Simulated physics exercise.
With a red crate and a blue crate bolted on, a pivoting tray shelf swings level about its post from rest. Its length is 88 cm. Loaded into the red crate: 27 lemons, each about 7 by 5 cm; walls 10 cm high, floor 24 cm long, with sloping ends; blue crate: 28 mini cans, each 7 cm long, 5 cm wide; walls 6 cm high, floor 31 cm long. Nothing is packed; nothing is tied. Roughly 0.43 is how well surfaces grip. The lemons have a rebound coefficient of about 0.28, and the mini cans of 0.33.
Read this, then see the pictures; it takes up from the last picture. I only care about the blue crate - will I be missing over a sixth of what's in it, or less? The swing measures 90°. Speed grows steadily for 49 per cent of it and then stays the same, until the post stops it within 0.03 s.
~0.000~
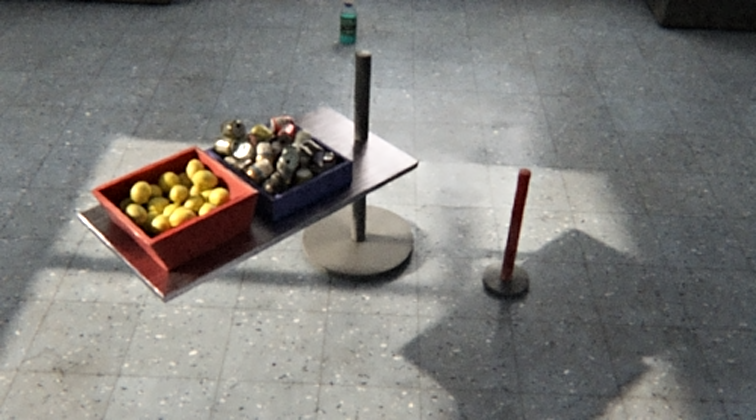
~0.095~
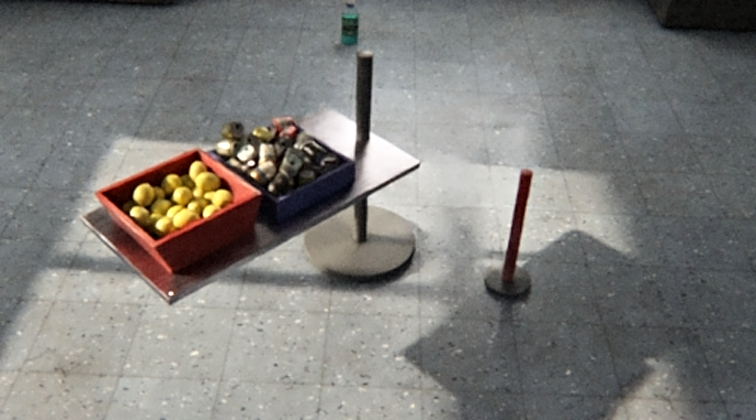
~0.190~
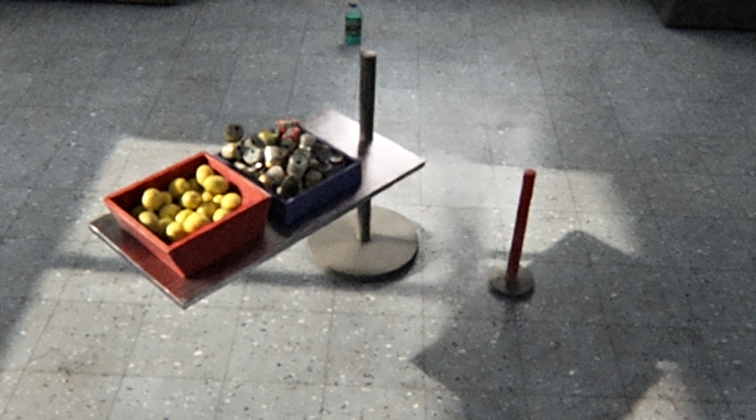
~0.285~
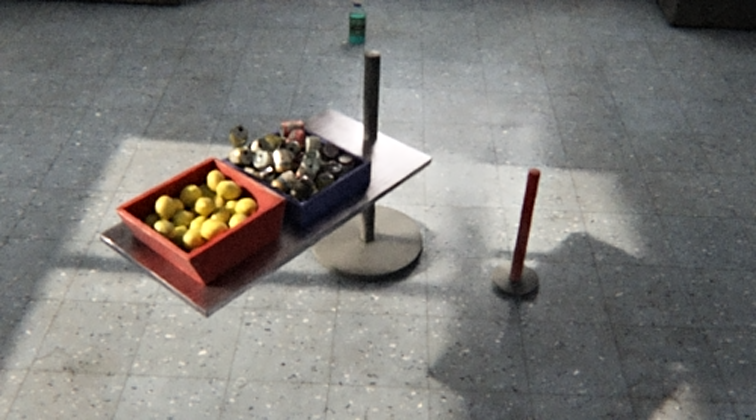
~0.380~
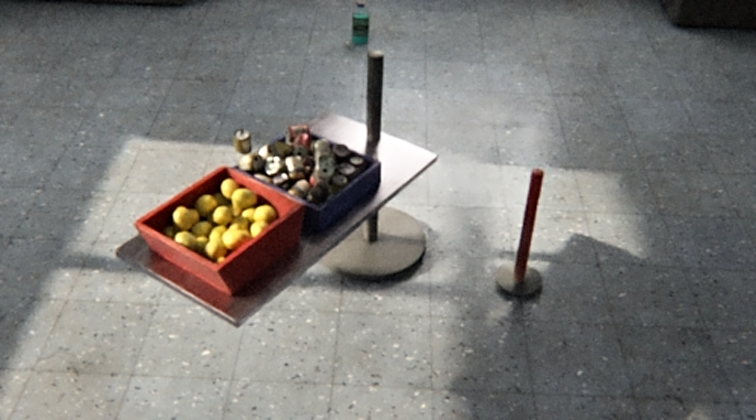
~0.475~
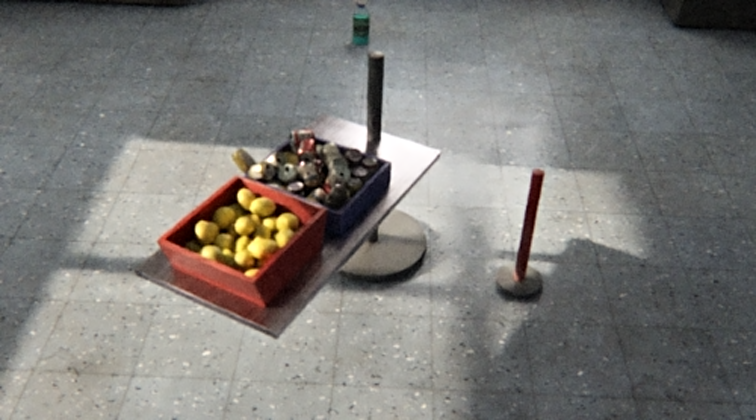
You'll be missing less than a sixth of it.
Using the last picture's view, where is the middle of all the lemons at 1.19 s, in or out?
Centre: About (544, 224) px.
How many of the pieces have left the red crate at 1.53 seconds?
Red crate: About 0.
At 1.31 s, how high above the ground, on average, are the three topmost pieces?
Roughly 56 centimetres.
After 1.11 s, end of the swing.
After 1.19 s, the red crate has all 27 and the blue crate is down by 1 of 28.
After 1.31 s, the red crate has all 27 and the blue crate is down by 1 of 28.
After 1.53 s, the red crate has all 27 and the blue crate is down by 2 of 28.
When it is over (at 1.97 s), the red crate has all 27 and the blue crate is down by 2 of 28. Asked share, 2 of 28, 7 per cent.
